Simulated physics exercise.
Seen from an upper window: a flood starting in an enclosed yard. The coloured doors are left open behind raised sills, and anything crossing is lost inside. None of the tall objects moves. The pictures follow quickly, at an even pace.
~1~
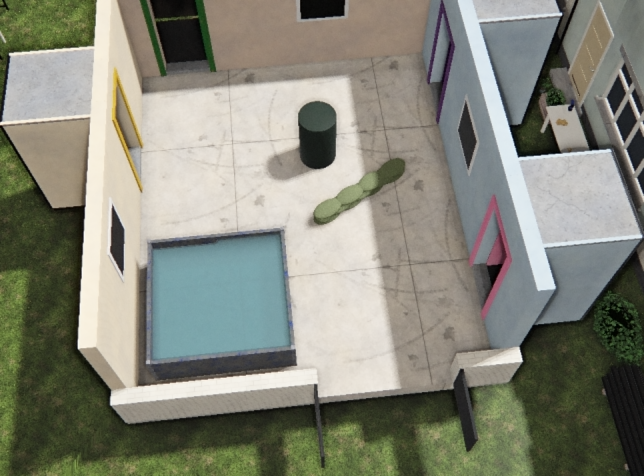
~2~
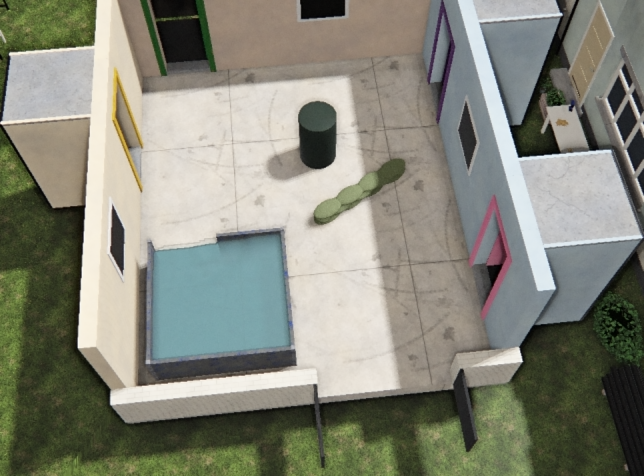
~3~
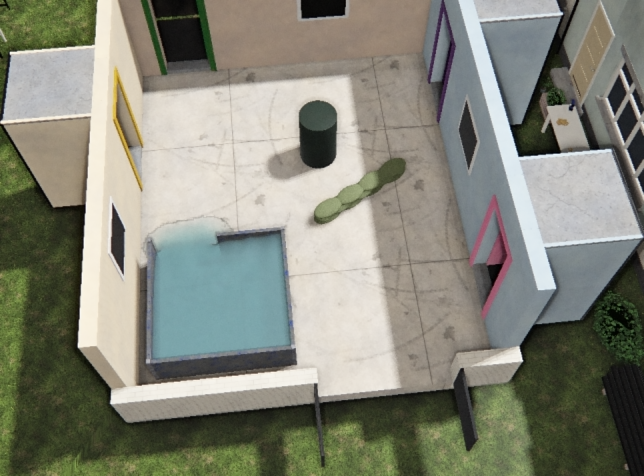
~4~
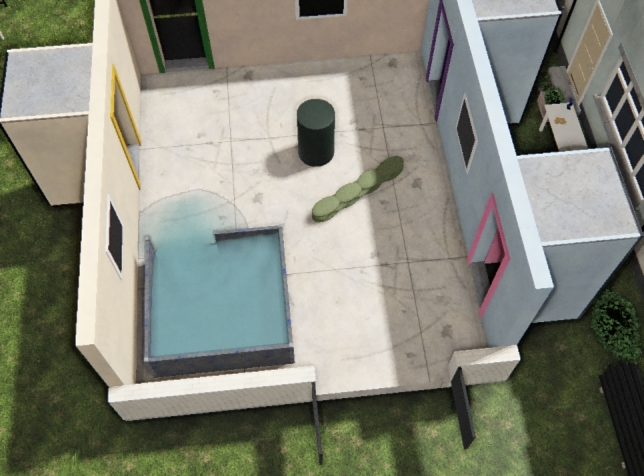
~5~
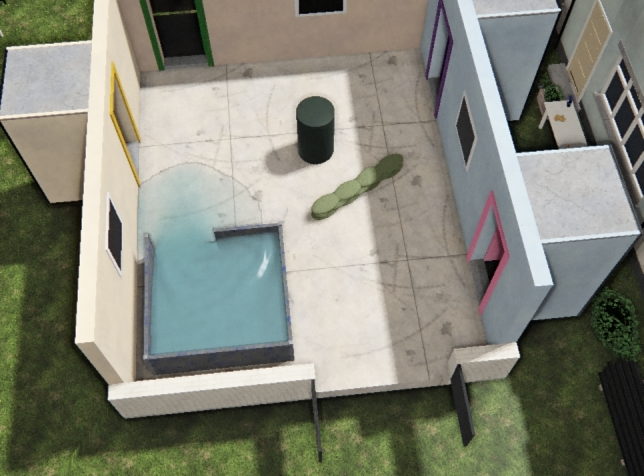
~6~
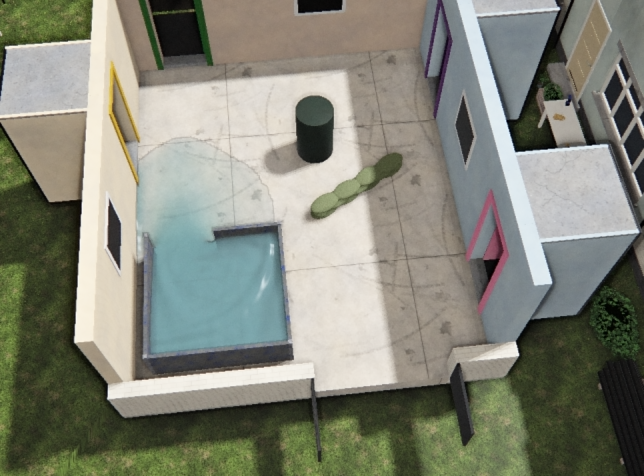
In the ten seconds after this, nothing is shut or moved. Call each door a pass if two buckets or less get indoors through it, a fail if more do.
Pink door: Pass, yellow door: Fail, green door: Fail, purple door: Fail.
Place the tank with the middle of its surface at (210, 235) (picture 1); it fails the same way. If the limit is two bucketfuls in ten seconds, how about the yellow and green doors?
The yellow door tops the threshold, and the green door tops the threshold.
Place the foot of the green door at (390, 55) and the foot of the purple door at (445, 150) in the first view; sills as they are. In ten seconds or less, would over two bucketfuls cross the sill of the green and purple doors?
The green door gets past the limit, and the purple door gets past the limit as well.
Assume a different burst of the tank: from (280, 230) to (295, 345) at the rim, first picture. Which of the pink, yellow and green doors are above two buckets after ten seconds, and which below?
Door by door: Pink door crosses the line; yellow door remains below the line; green door remains below the line.
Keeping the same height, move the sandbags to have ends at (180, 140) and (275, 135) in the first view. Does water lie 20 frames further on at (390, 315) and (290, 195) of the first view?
So the first spot would be left unsoaked, and the other one waterlogged.
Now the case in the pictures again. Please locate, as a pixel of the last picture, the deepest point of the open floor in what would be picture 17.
Deepest point: Roughly (158, 78).
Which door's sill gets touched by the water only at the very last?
Result: The pink-painted one.
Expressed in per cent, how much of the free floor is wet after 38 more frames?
Roughly 60 percent, I reckon.
A moment on, water covers 30 % of the floor; the pink door not reached, the yellow door under two buckets in, the green door wet at the sill, nothing in, the purple door not reached.
Next, water covers 35 % of the floor; the pink door not reached, the yellow door under two buckets in, the green door over two buckets in, the purple door not reached.
Then, water covers 45 % of the floor; the pink door not reached, the yellow door over two buckets in, the green door far over two buckets in, the purple door not reached.
Later, water covers 60 % of the floor; the pink door not reached, the yellow door over two buckets in, the green door far over two buckets in, the purple door over two buckets in.
In the end, water covers 95 % of the floor; the pink door wet at the sill, nothing in, the yellow door over two buckets in, the green door far over two buckets in, the purple door far over two buckets in.
